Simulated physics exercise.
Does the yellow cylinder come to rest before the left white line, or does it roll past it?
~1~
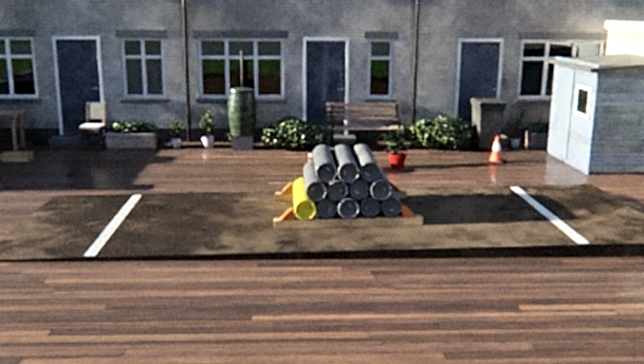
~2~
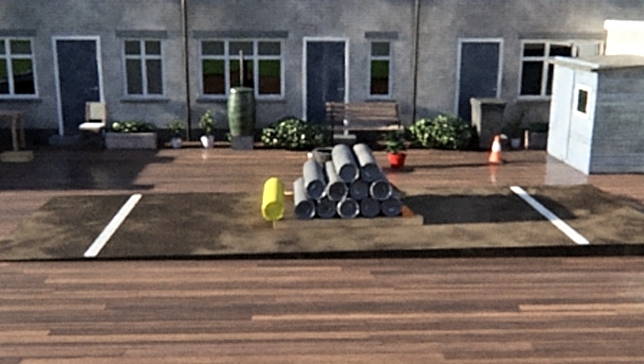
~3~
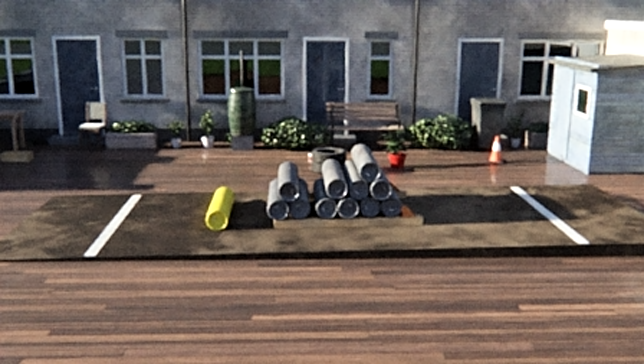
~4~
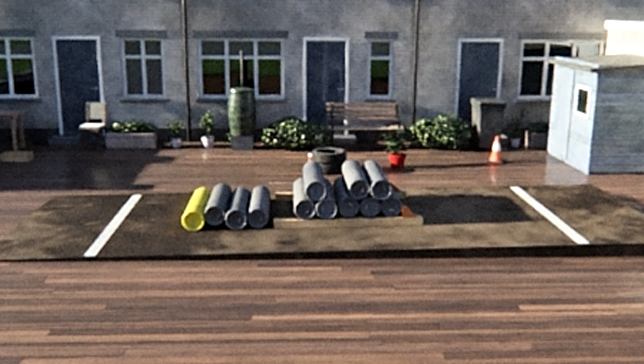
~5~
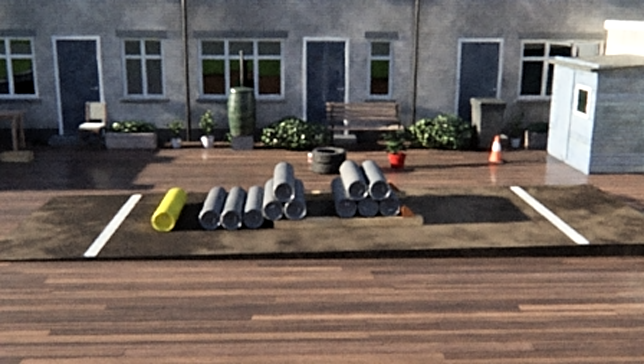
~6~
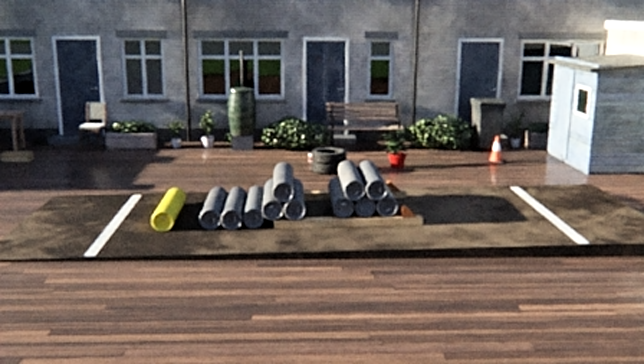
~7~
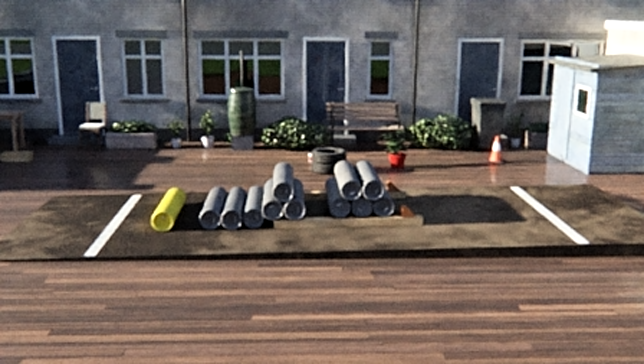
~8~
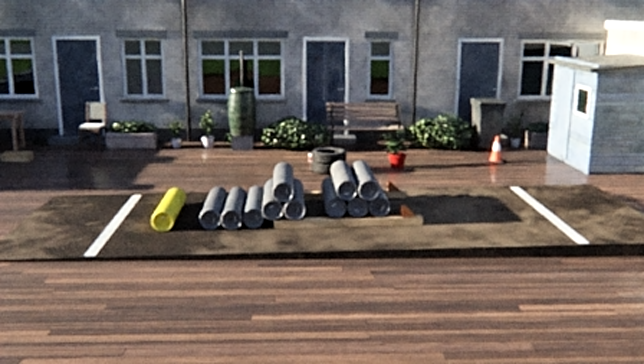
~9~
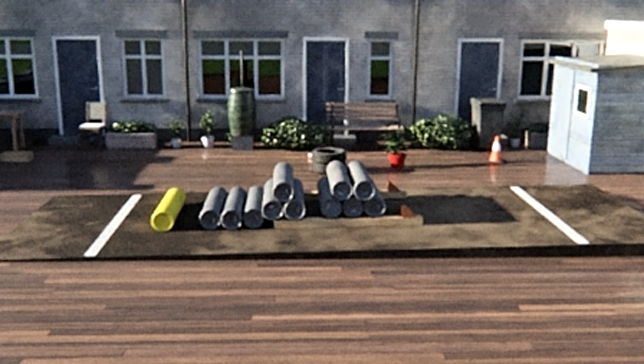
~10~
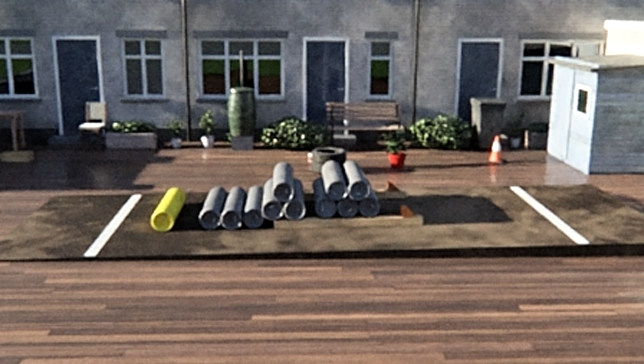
It comes to rest before the line. The yellow cylinder rolls off the timbers and stops on the soil just short of the left white line.
